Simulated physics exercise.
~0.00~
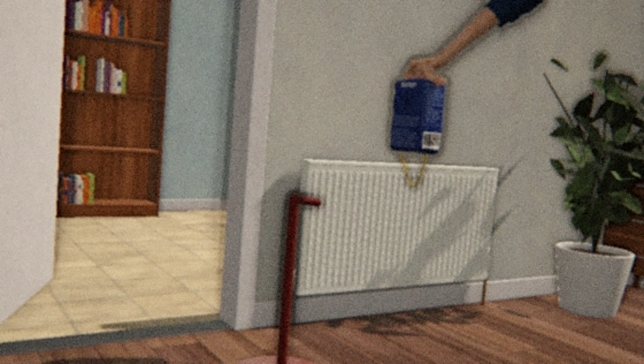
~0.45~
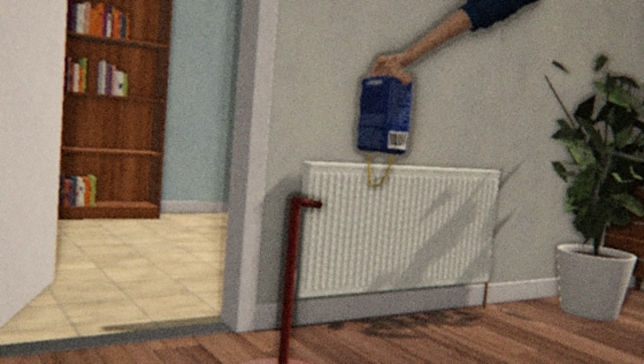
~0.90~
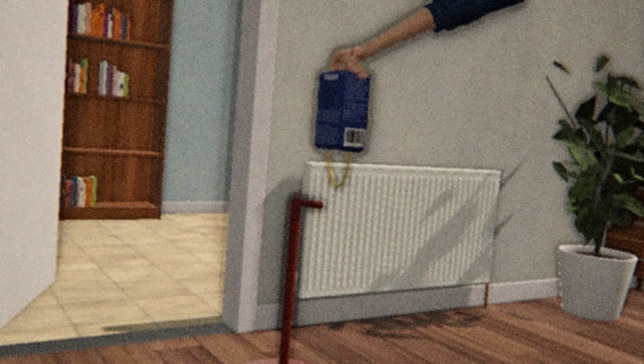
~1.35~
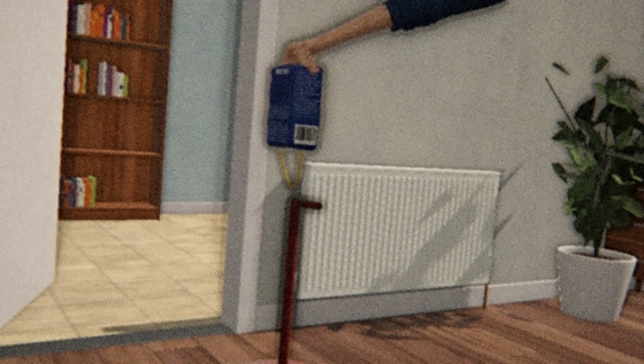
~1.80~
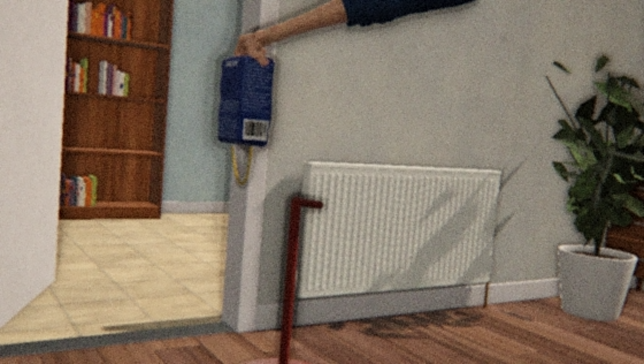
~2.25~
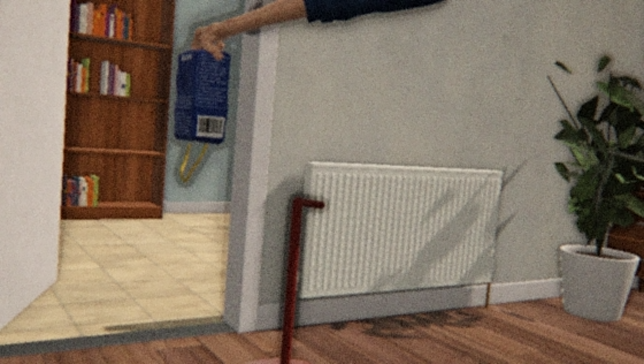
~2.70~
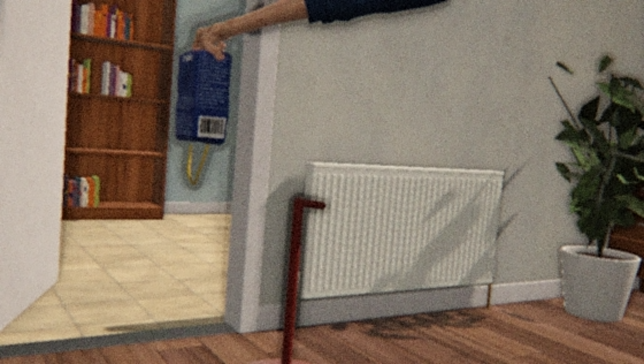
A blue sack with a loop trailing beneath it, held from above by a hand, moved left in front of a white radiator, passed over a hooked red post without catching, and ended up hanging upright in front of the open doorway.
